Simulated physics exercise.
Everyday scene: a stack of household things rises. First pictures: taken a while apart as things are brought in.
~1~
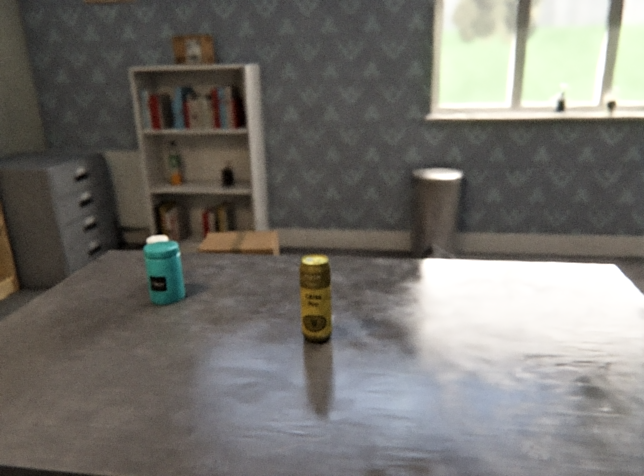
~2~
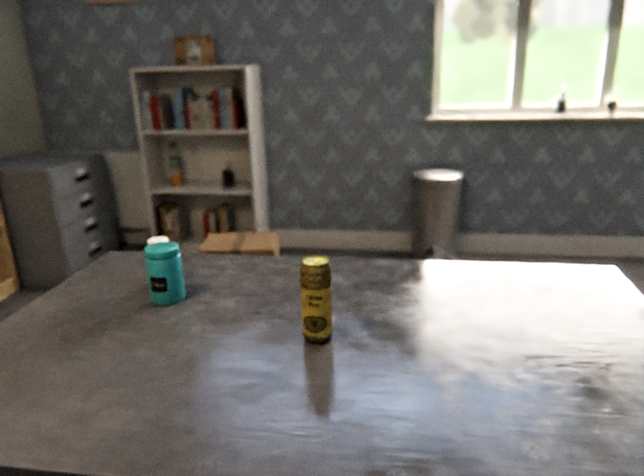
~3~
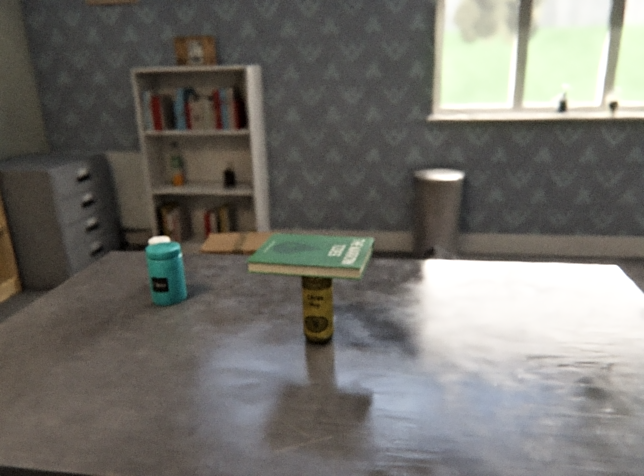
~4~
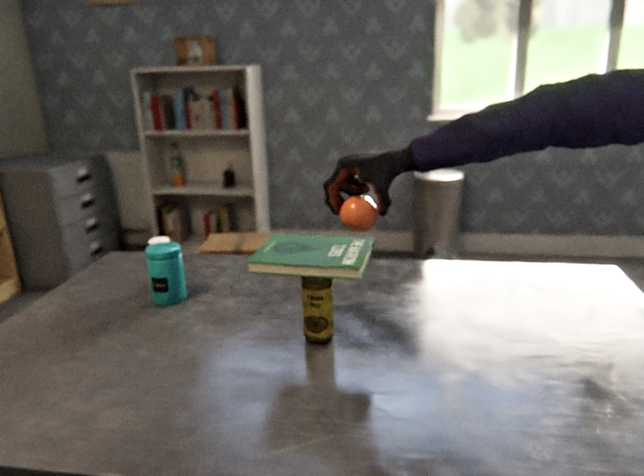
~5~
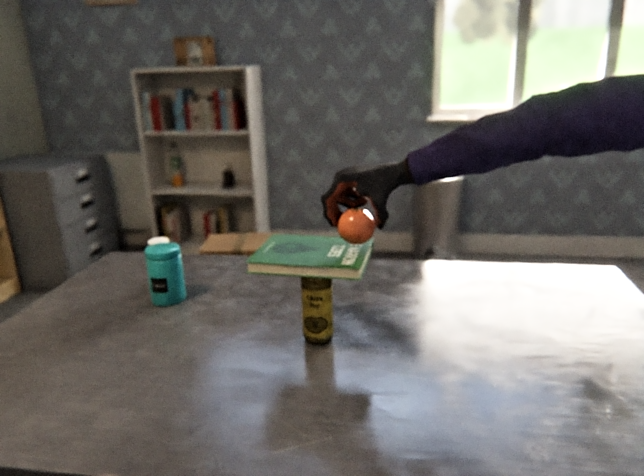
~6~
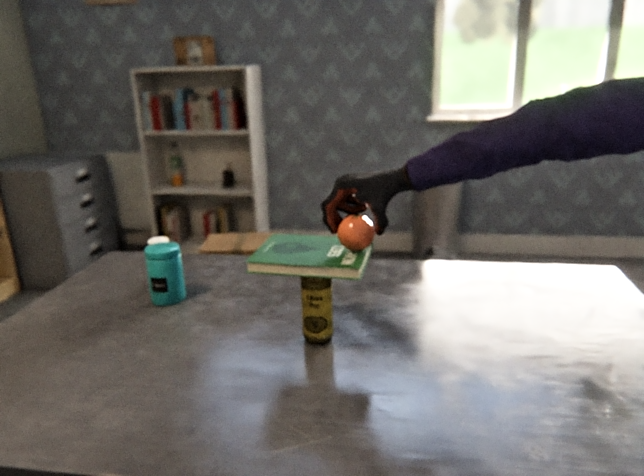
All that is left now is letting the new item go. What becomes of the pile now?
It stays put.
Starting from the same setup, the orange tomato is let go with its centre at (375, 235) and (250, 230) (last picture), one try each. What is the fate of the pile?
Lab note - try 1: Collapse; try 2: Collapse.
Then, 0.30 s later than the last frame, all is still.
Then, 0.70 s later than the last frame, orange tomato resting near (357, 233).
When it is over, all 5 as before. End places, in pixels of the last picture, orange tomato near (357, 233). The pile holds.
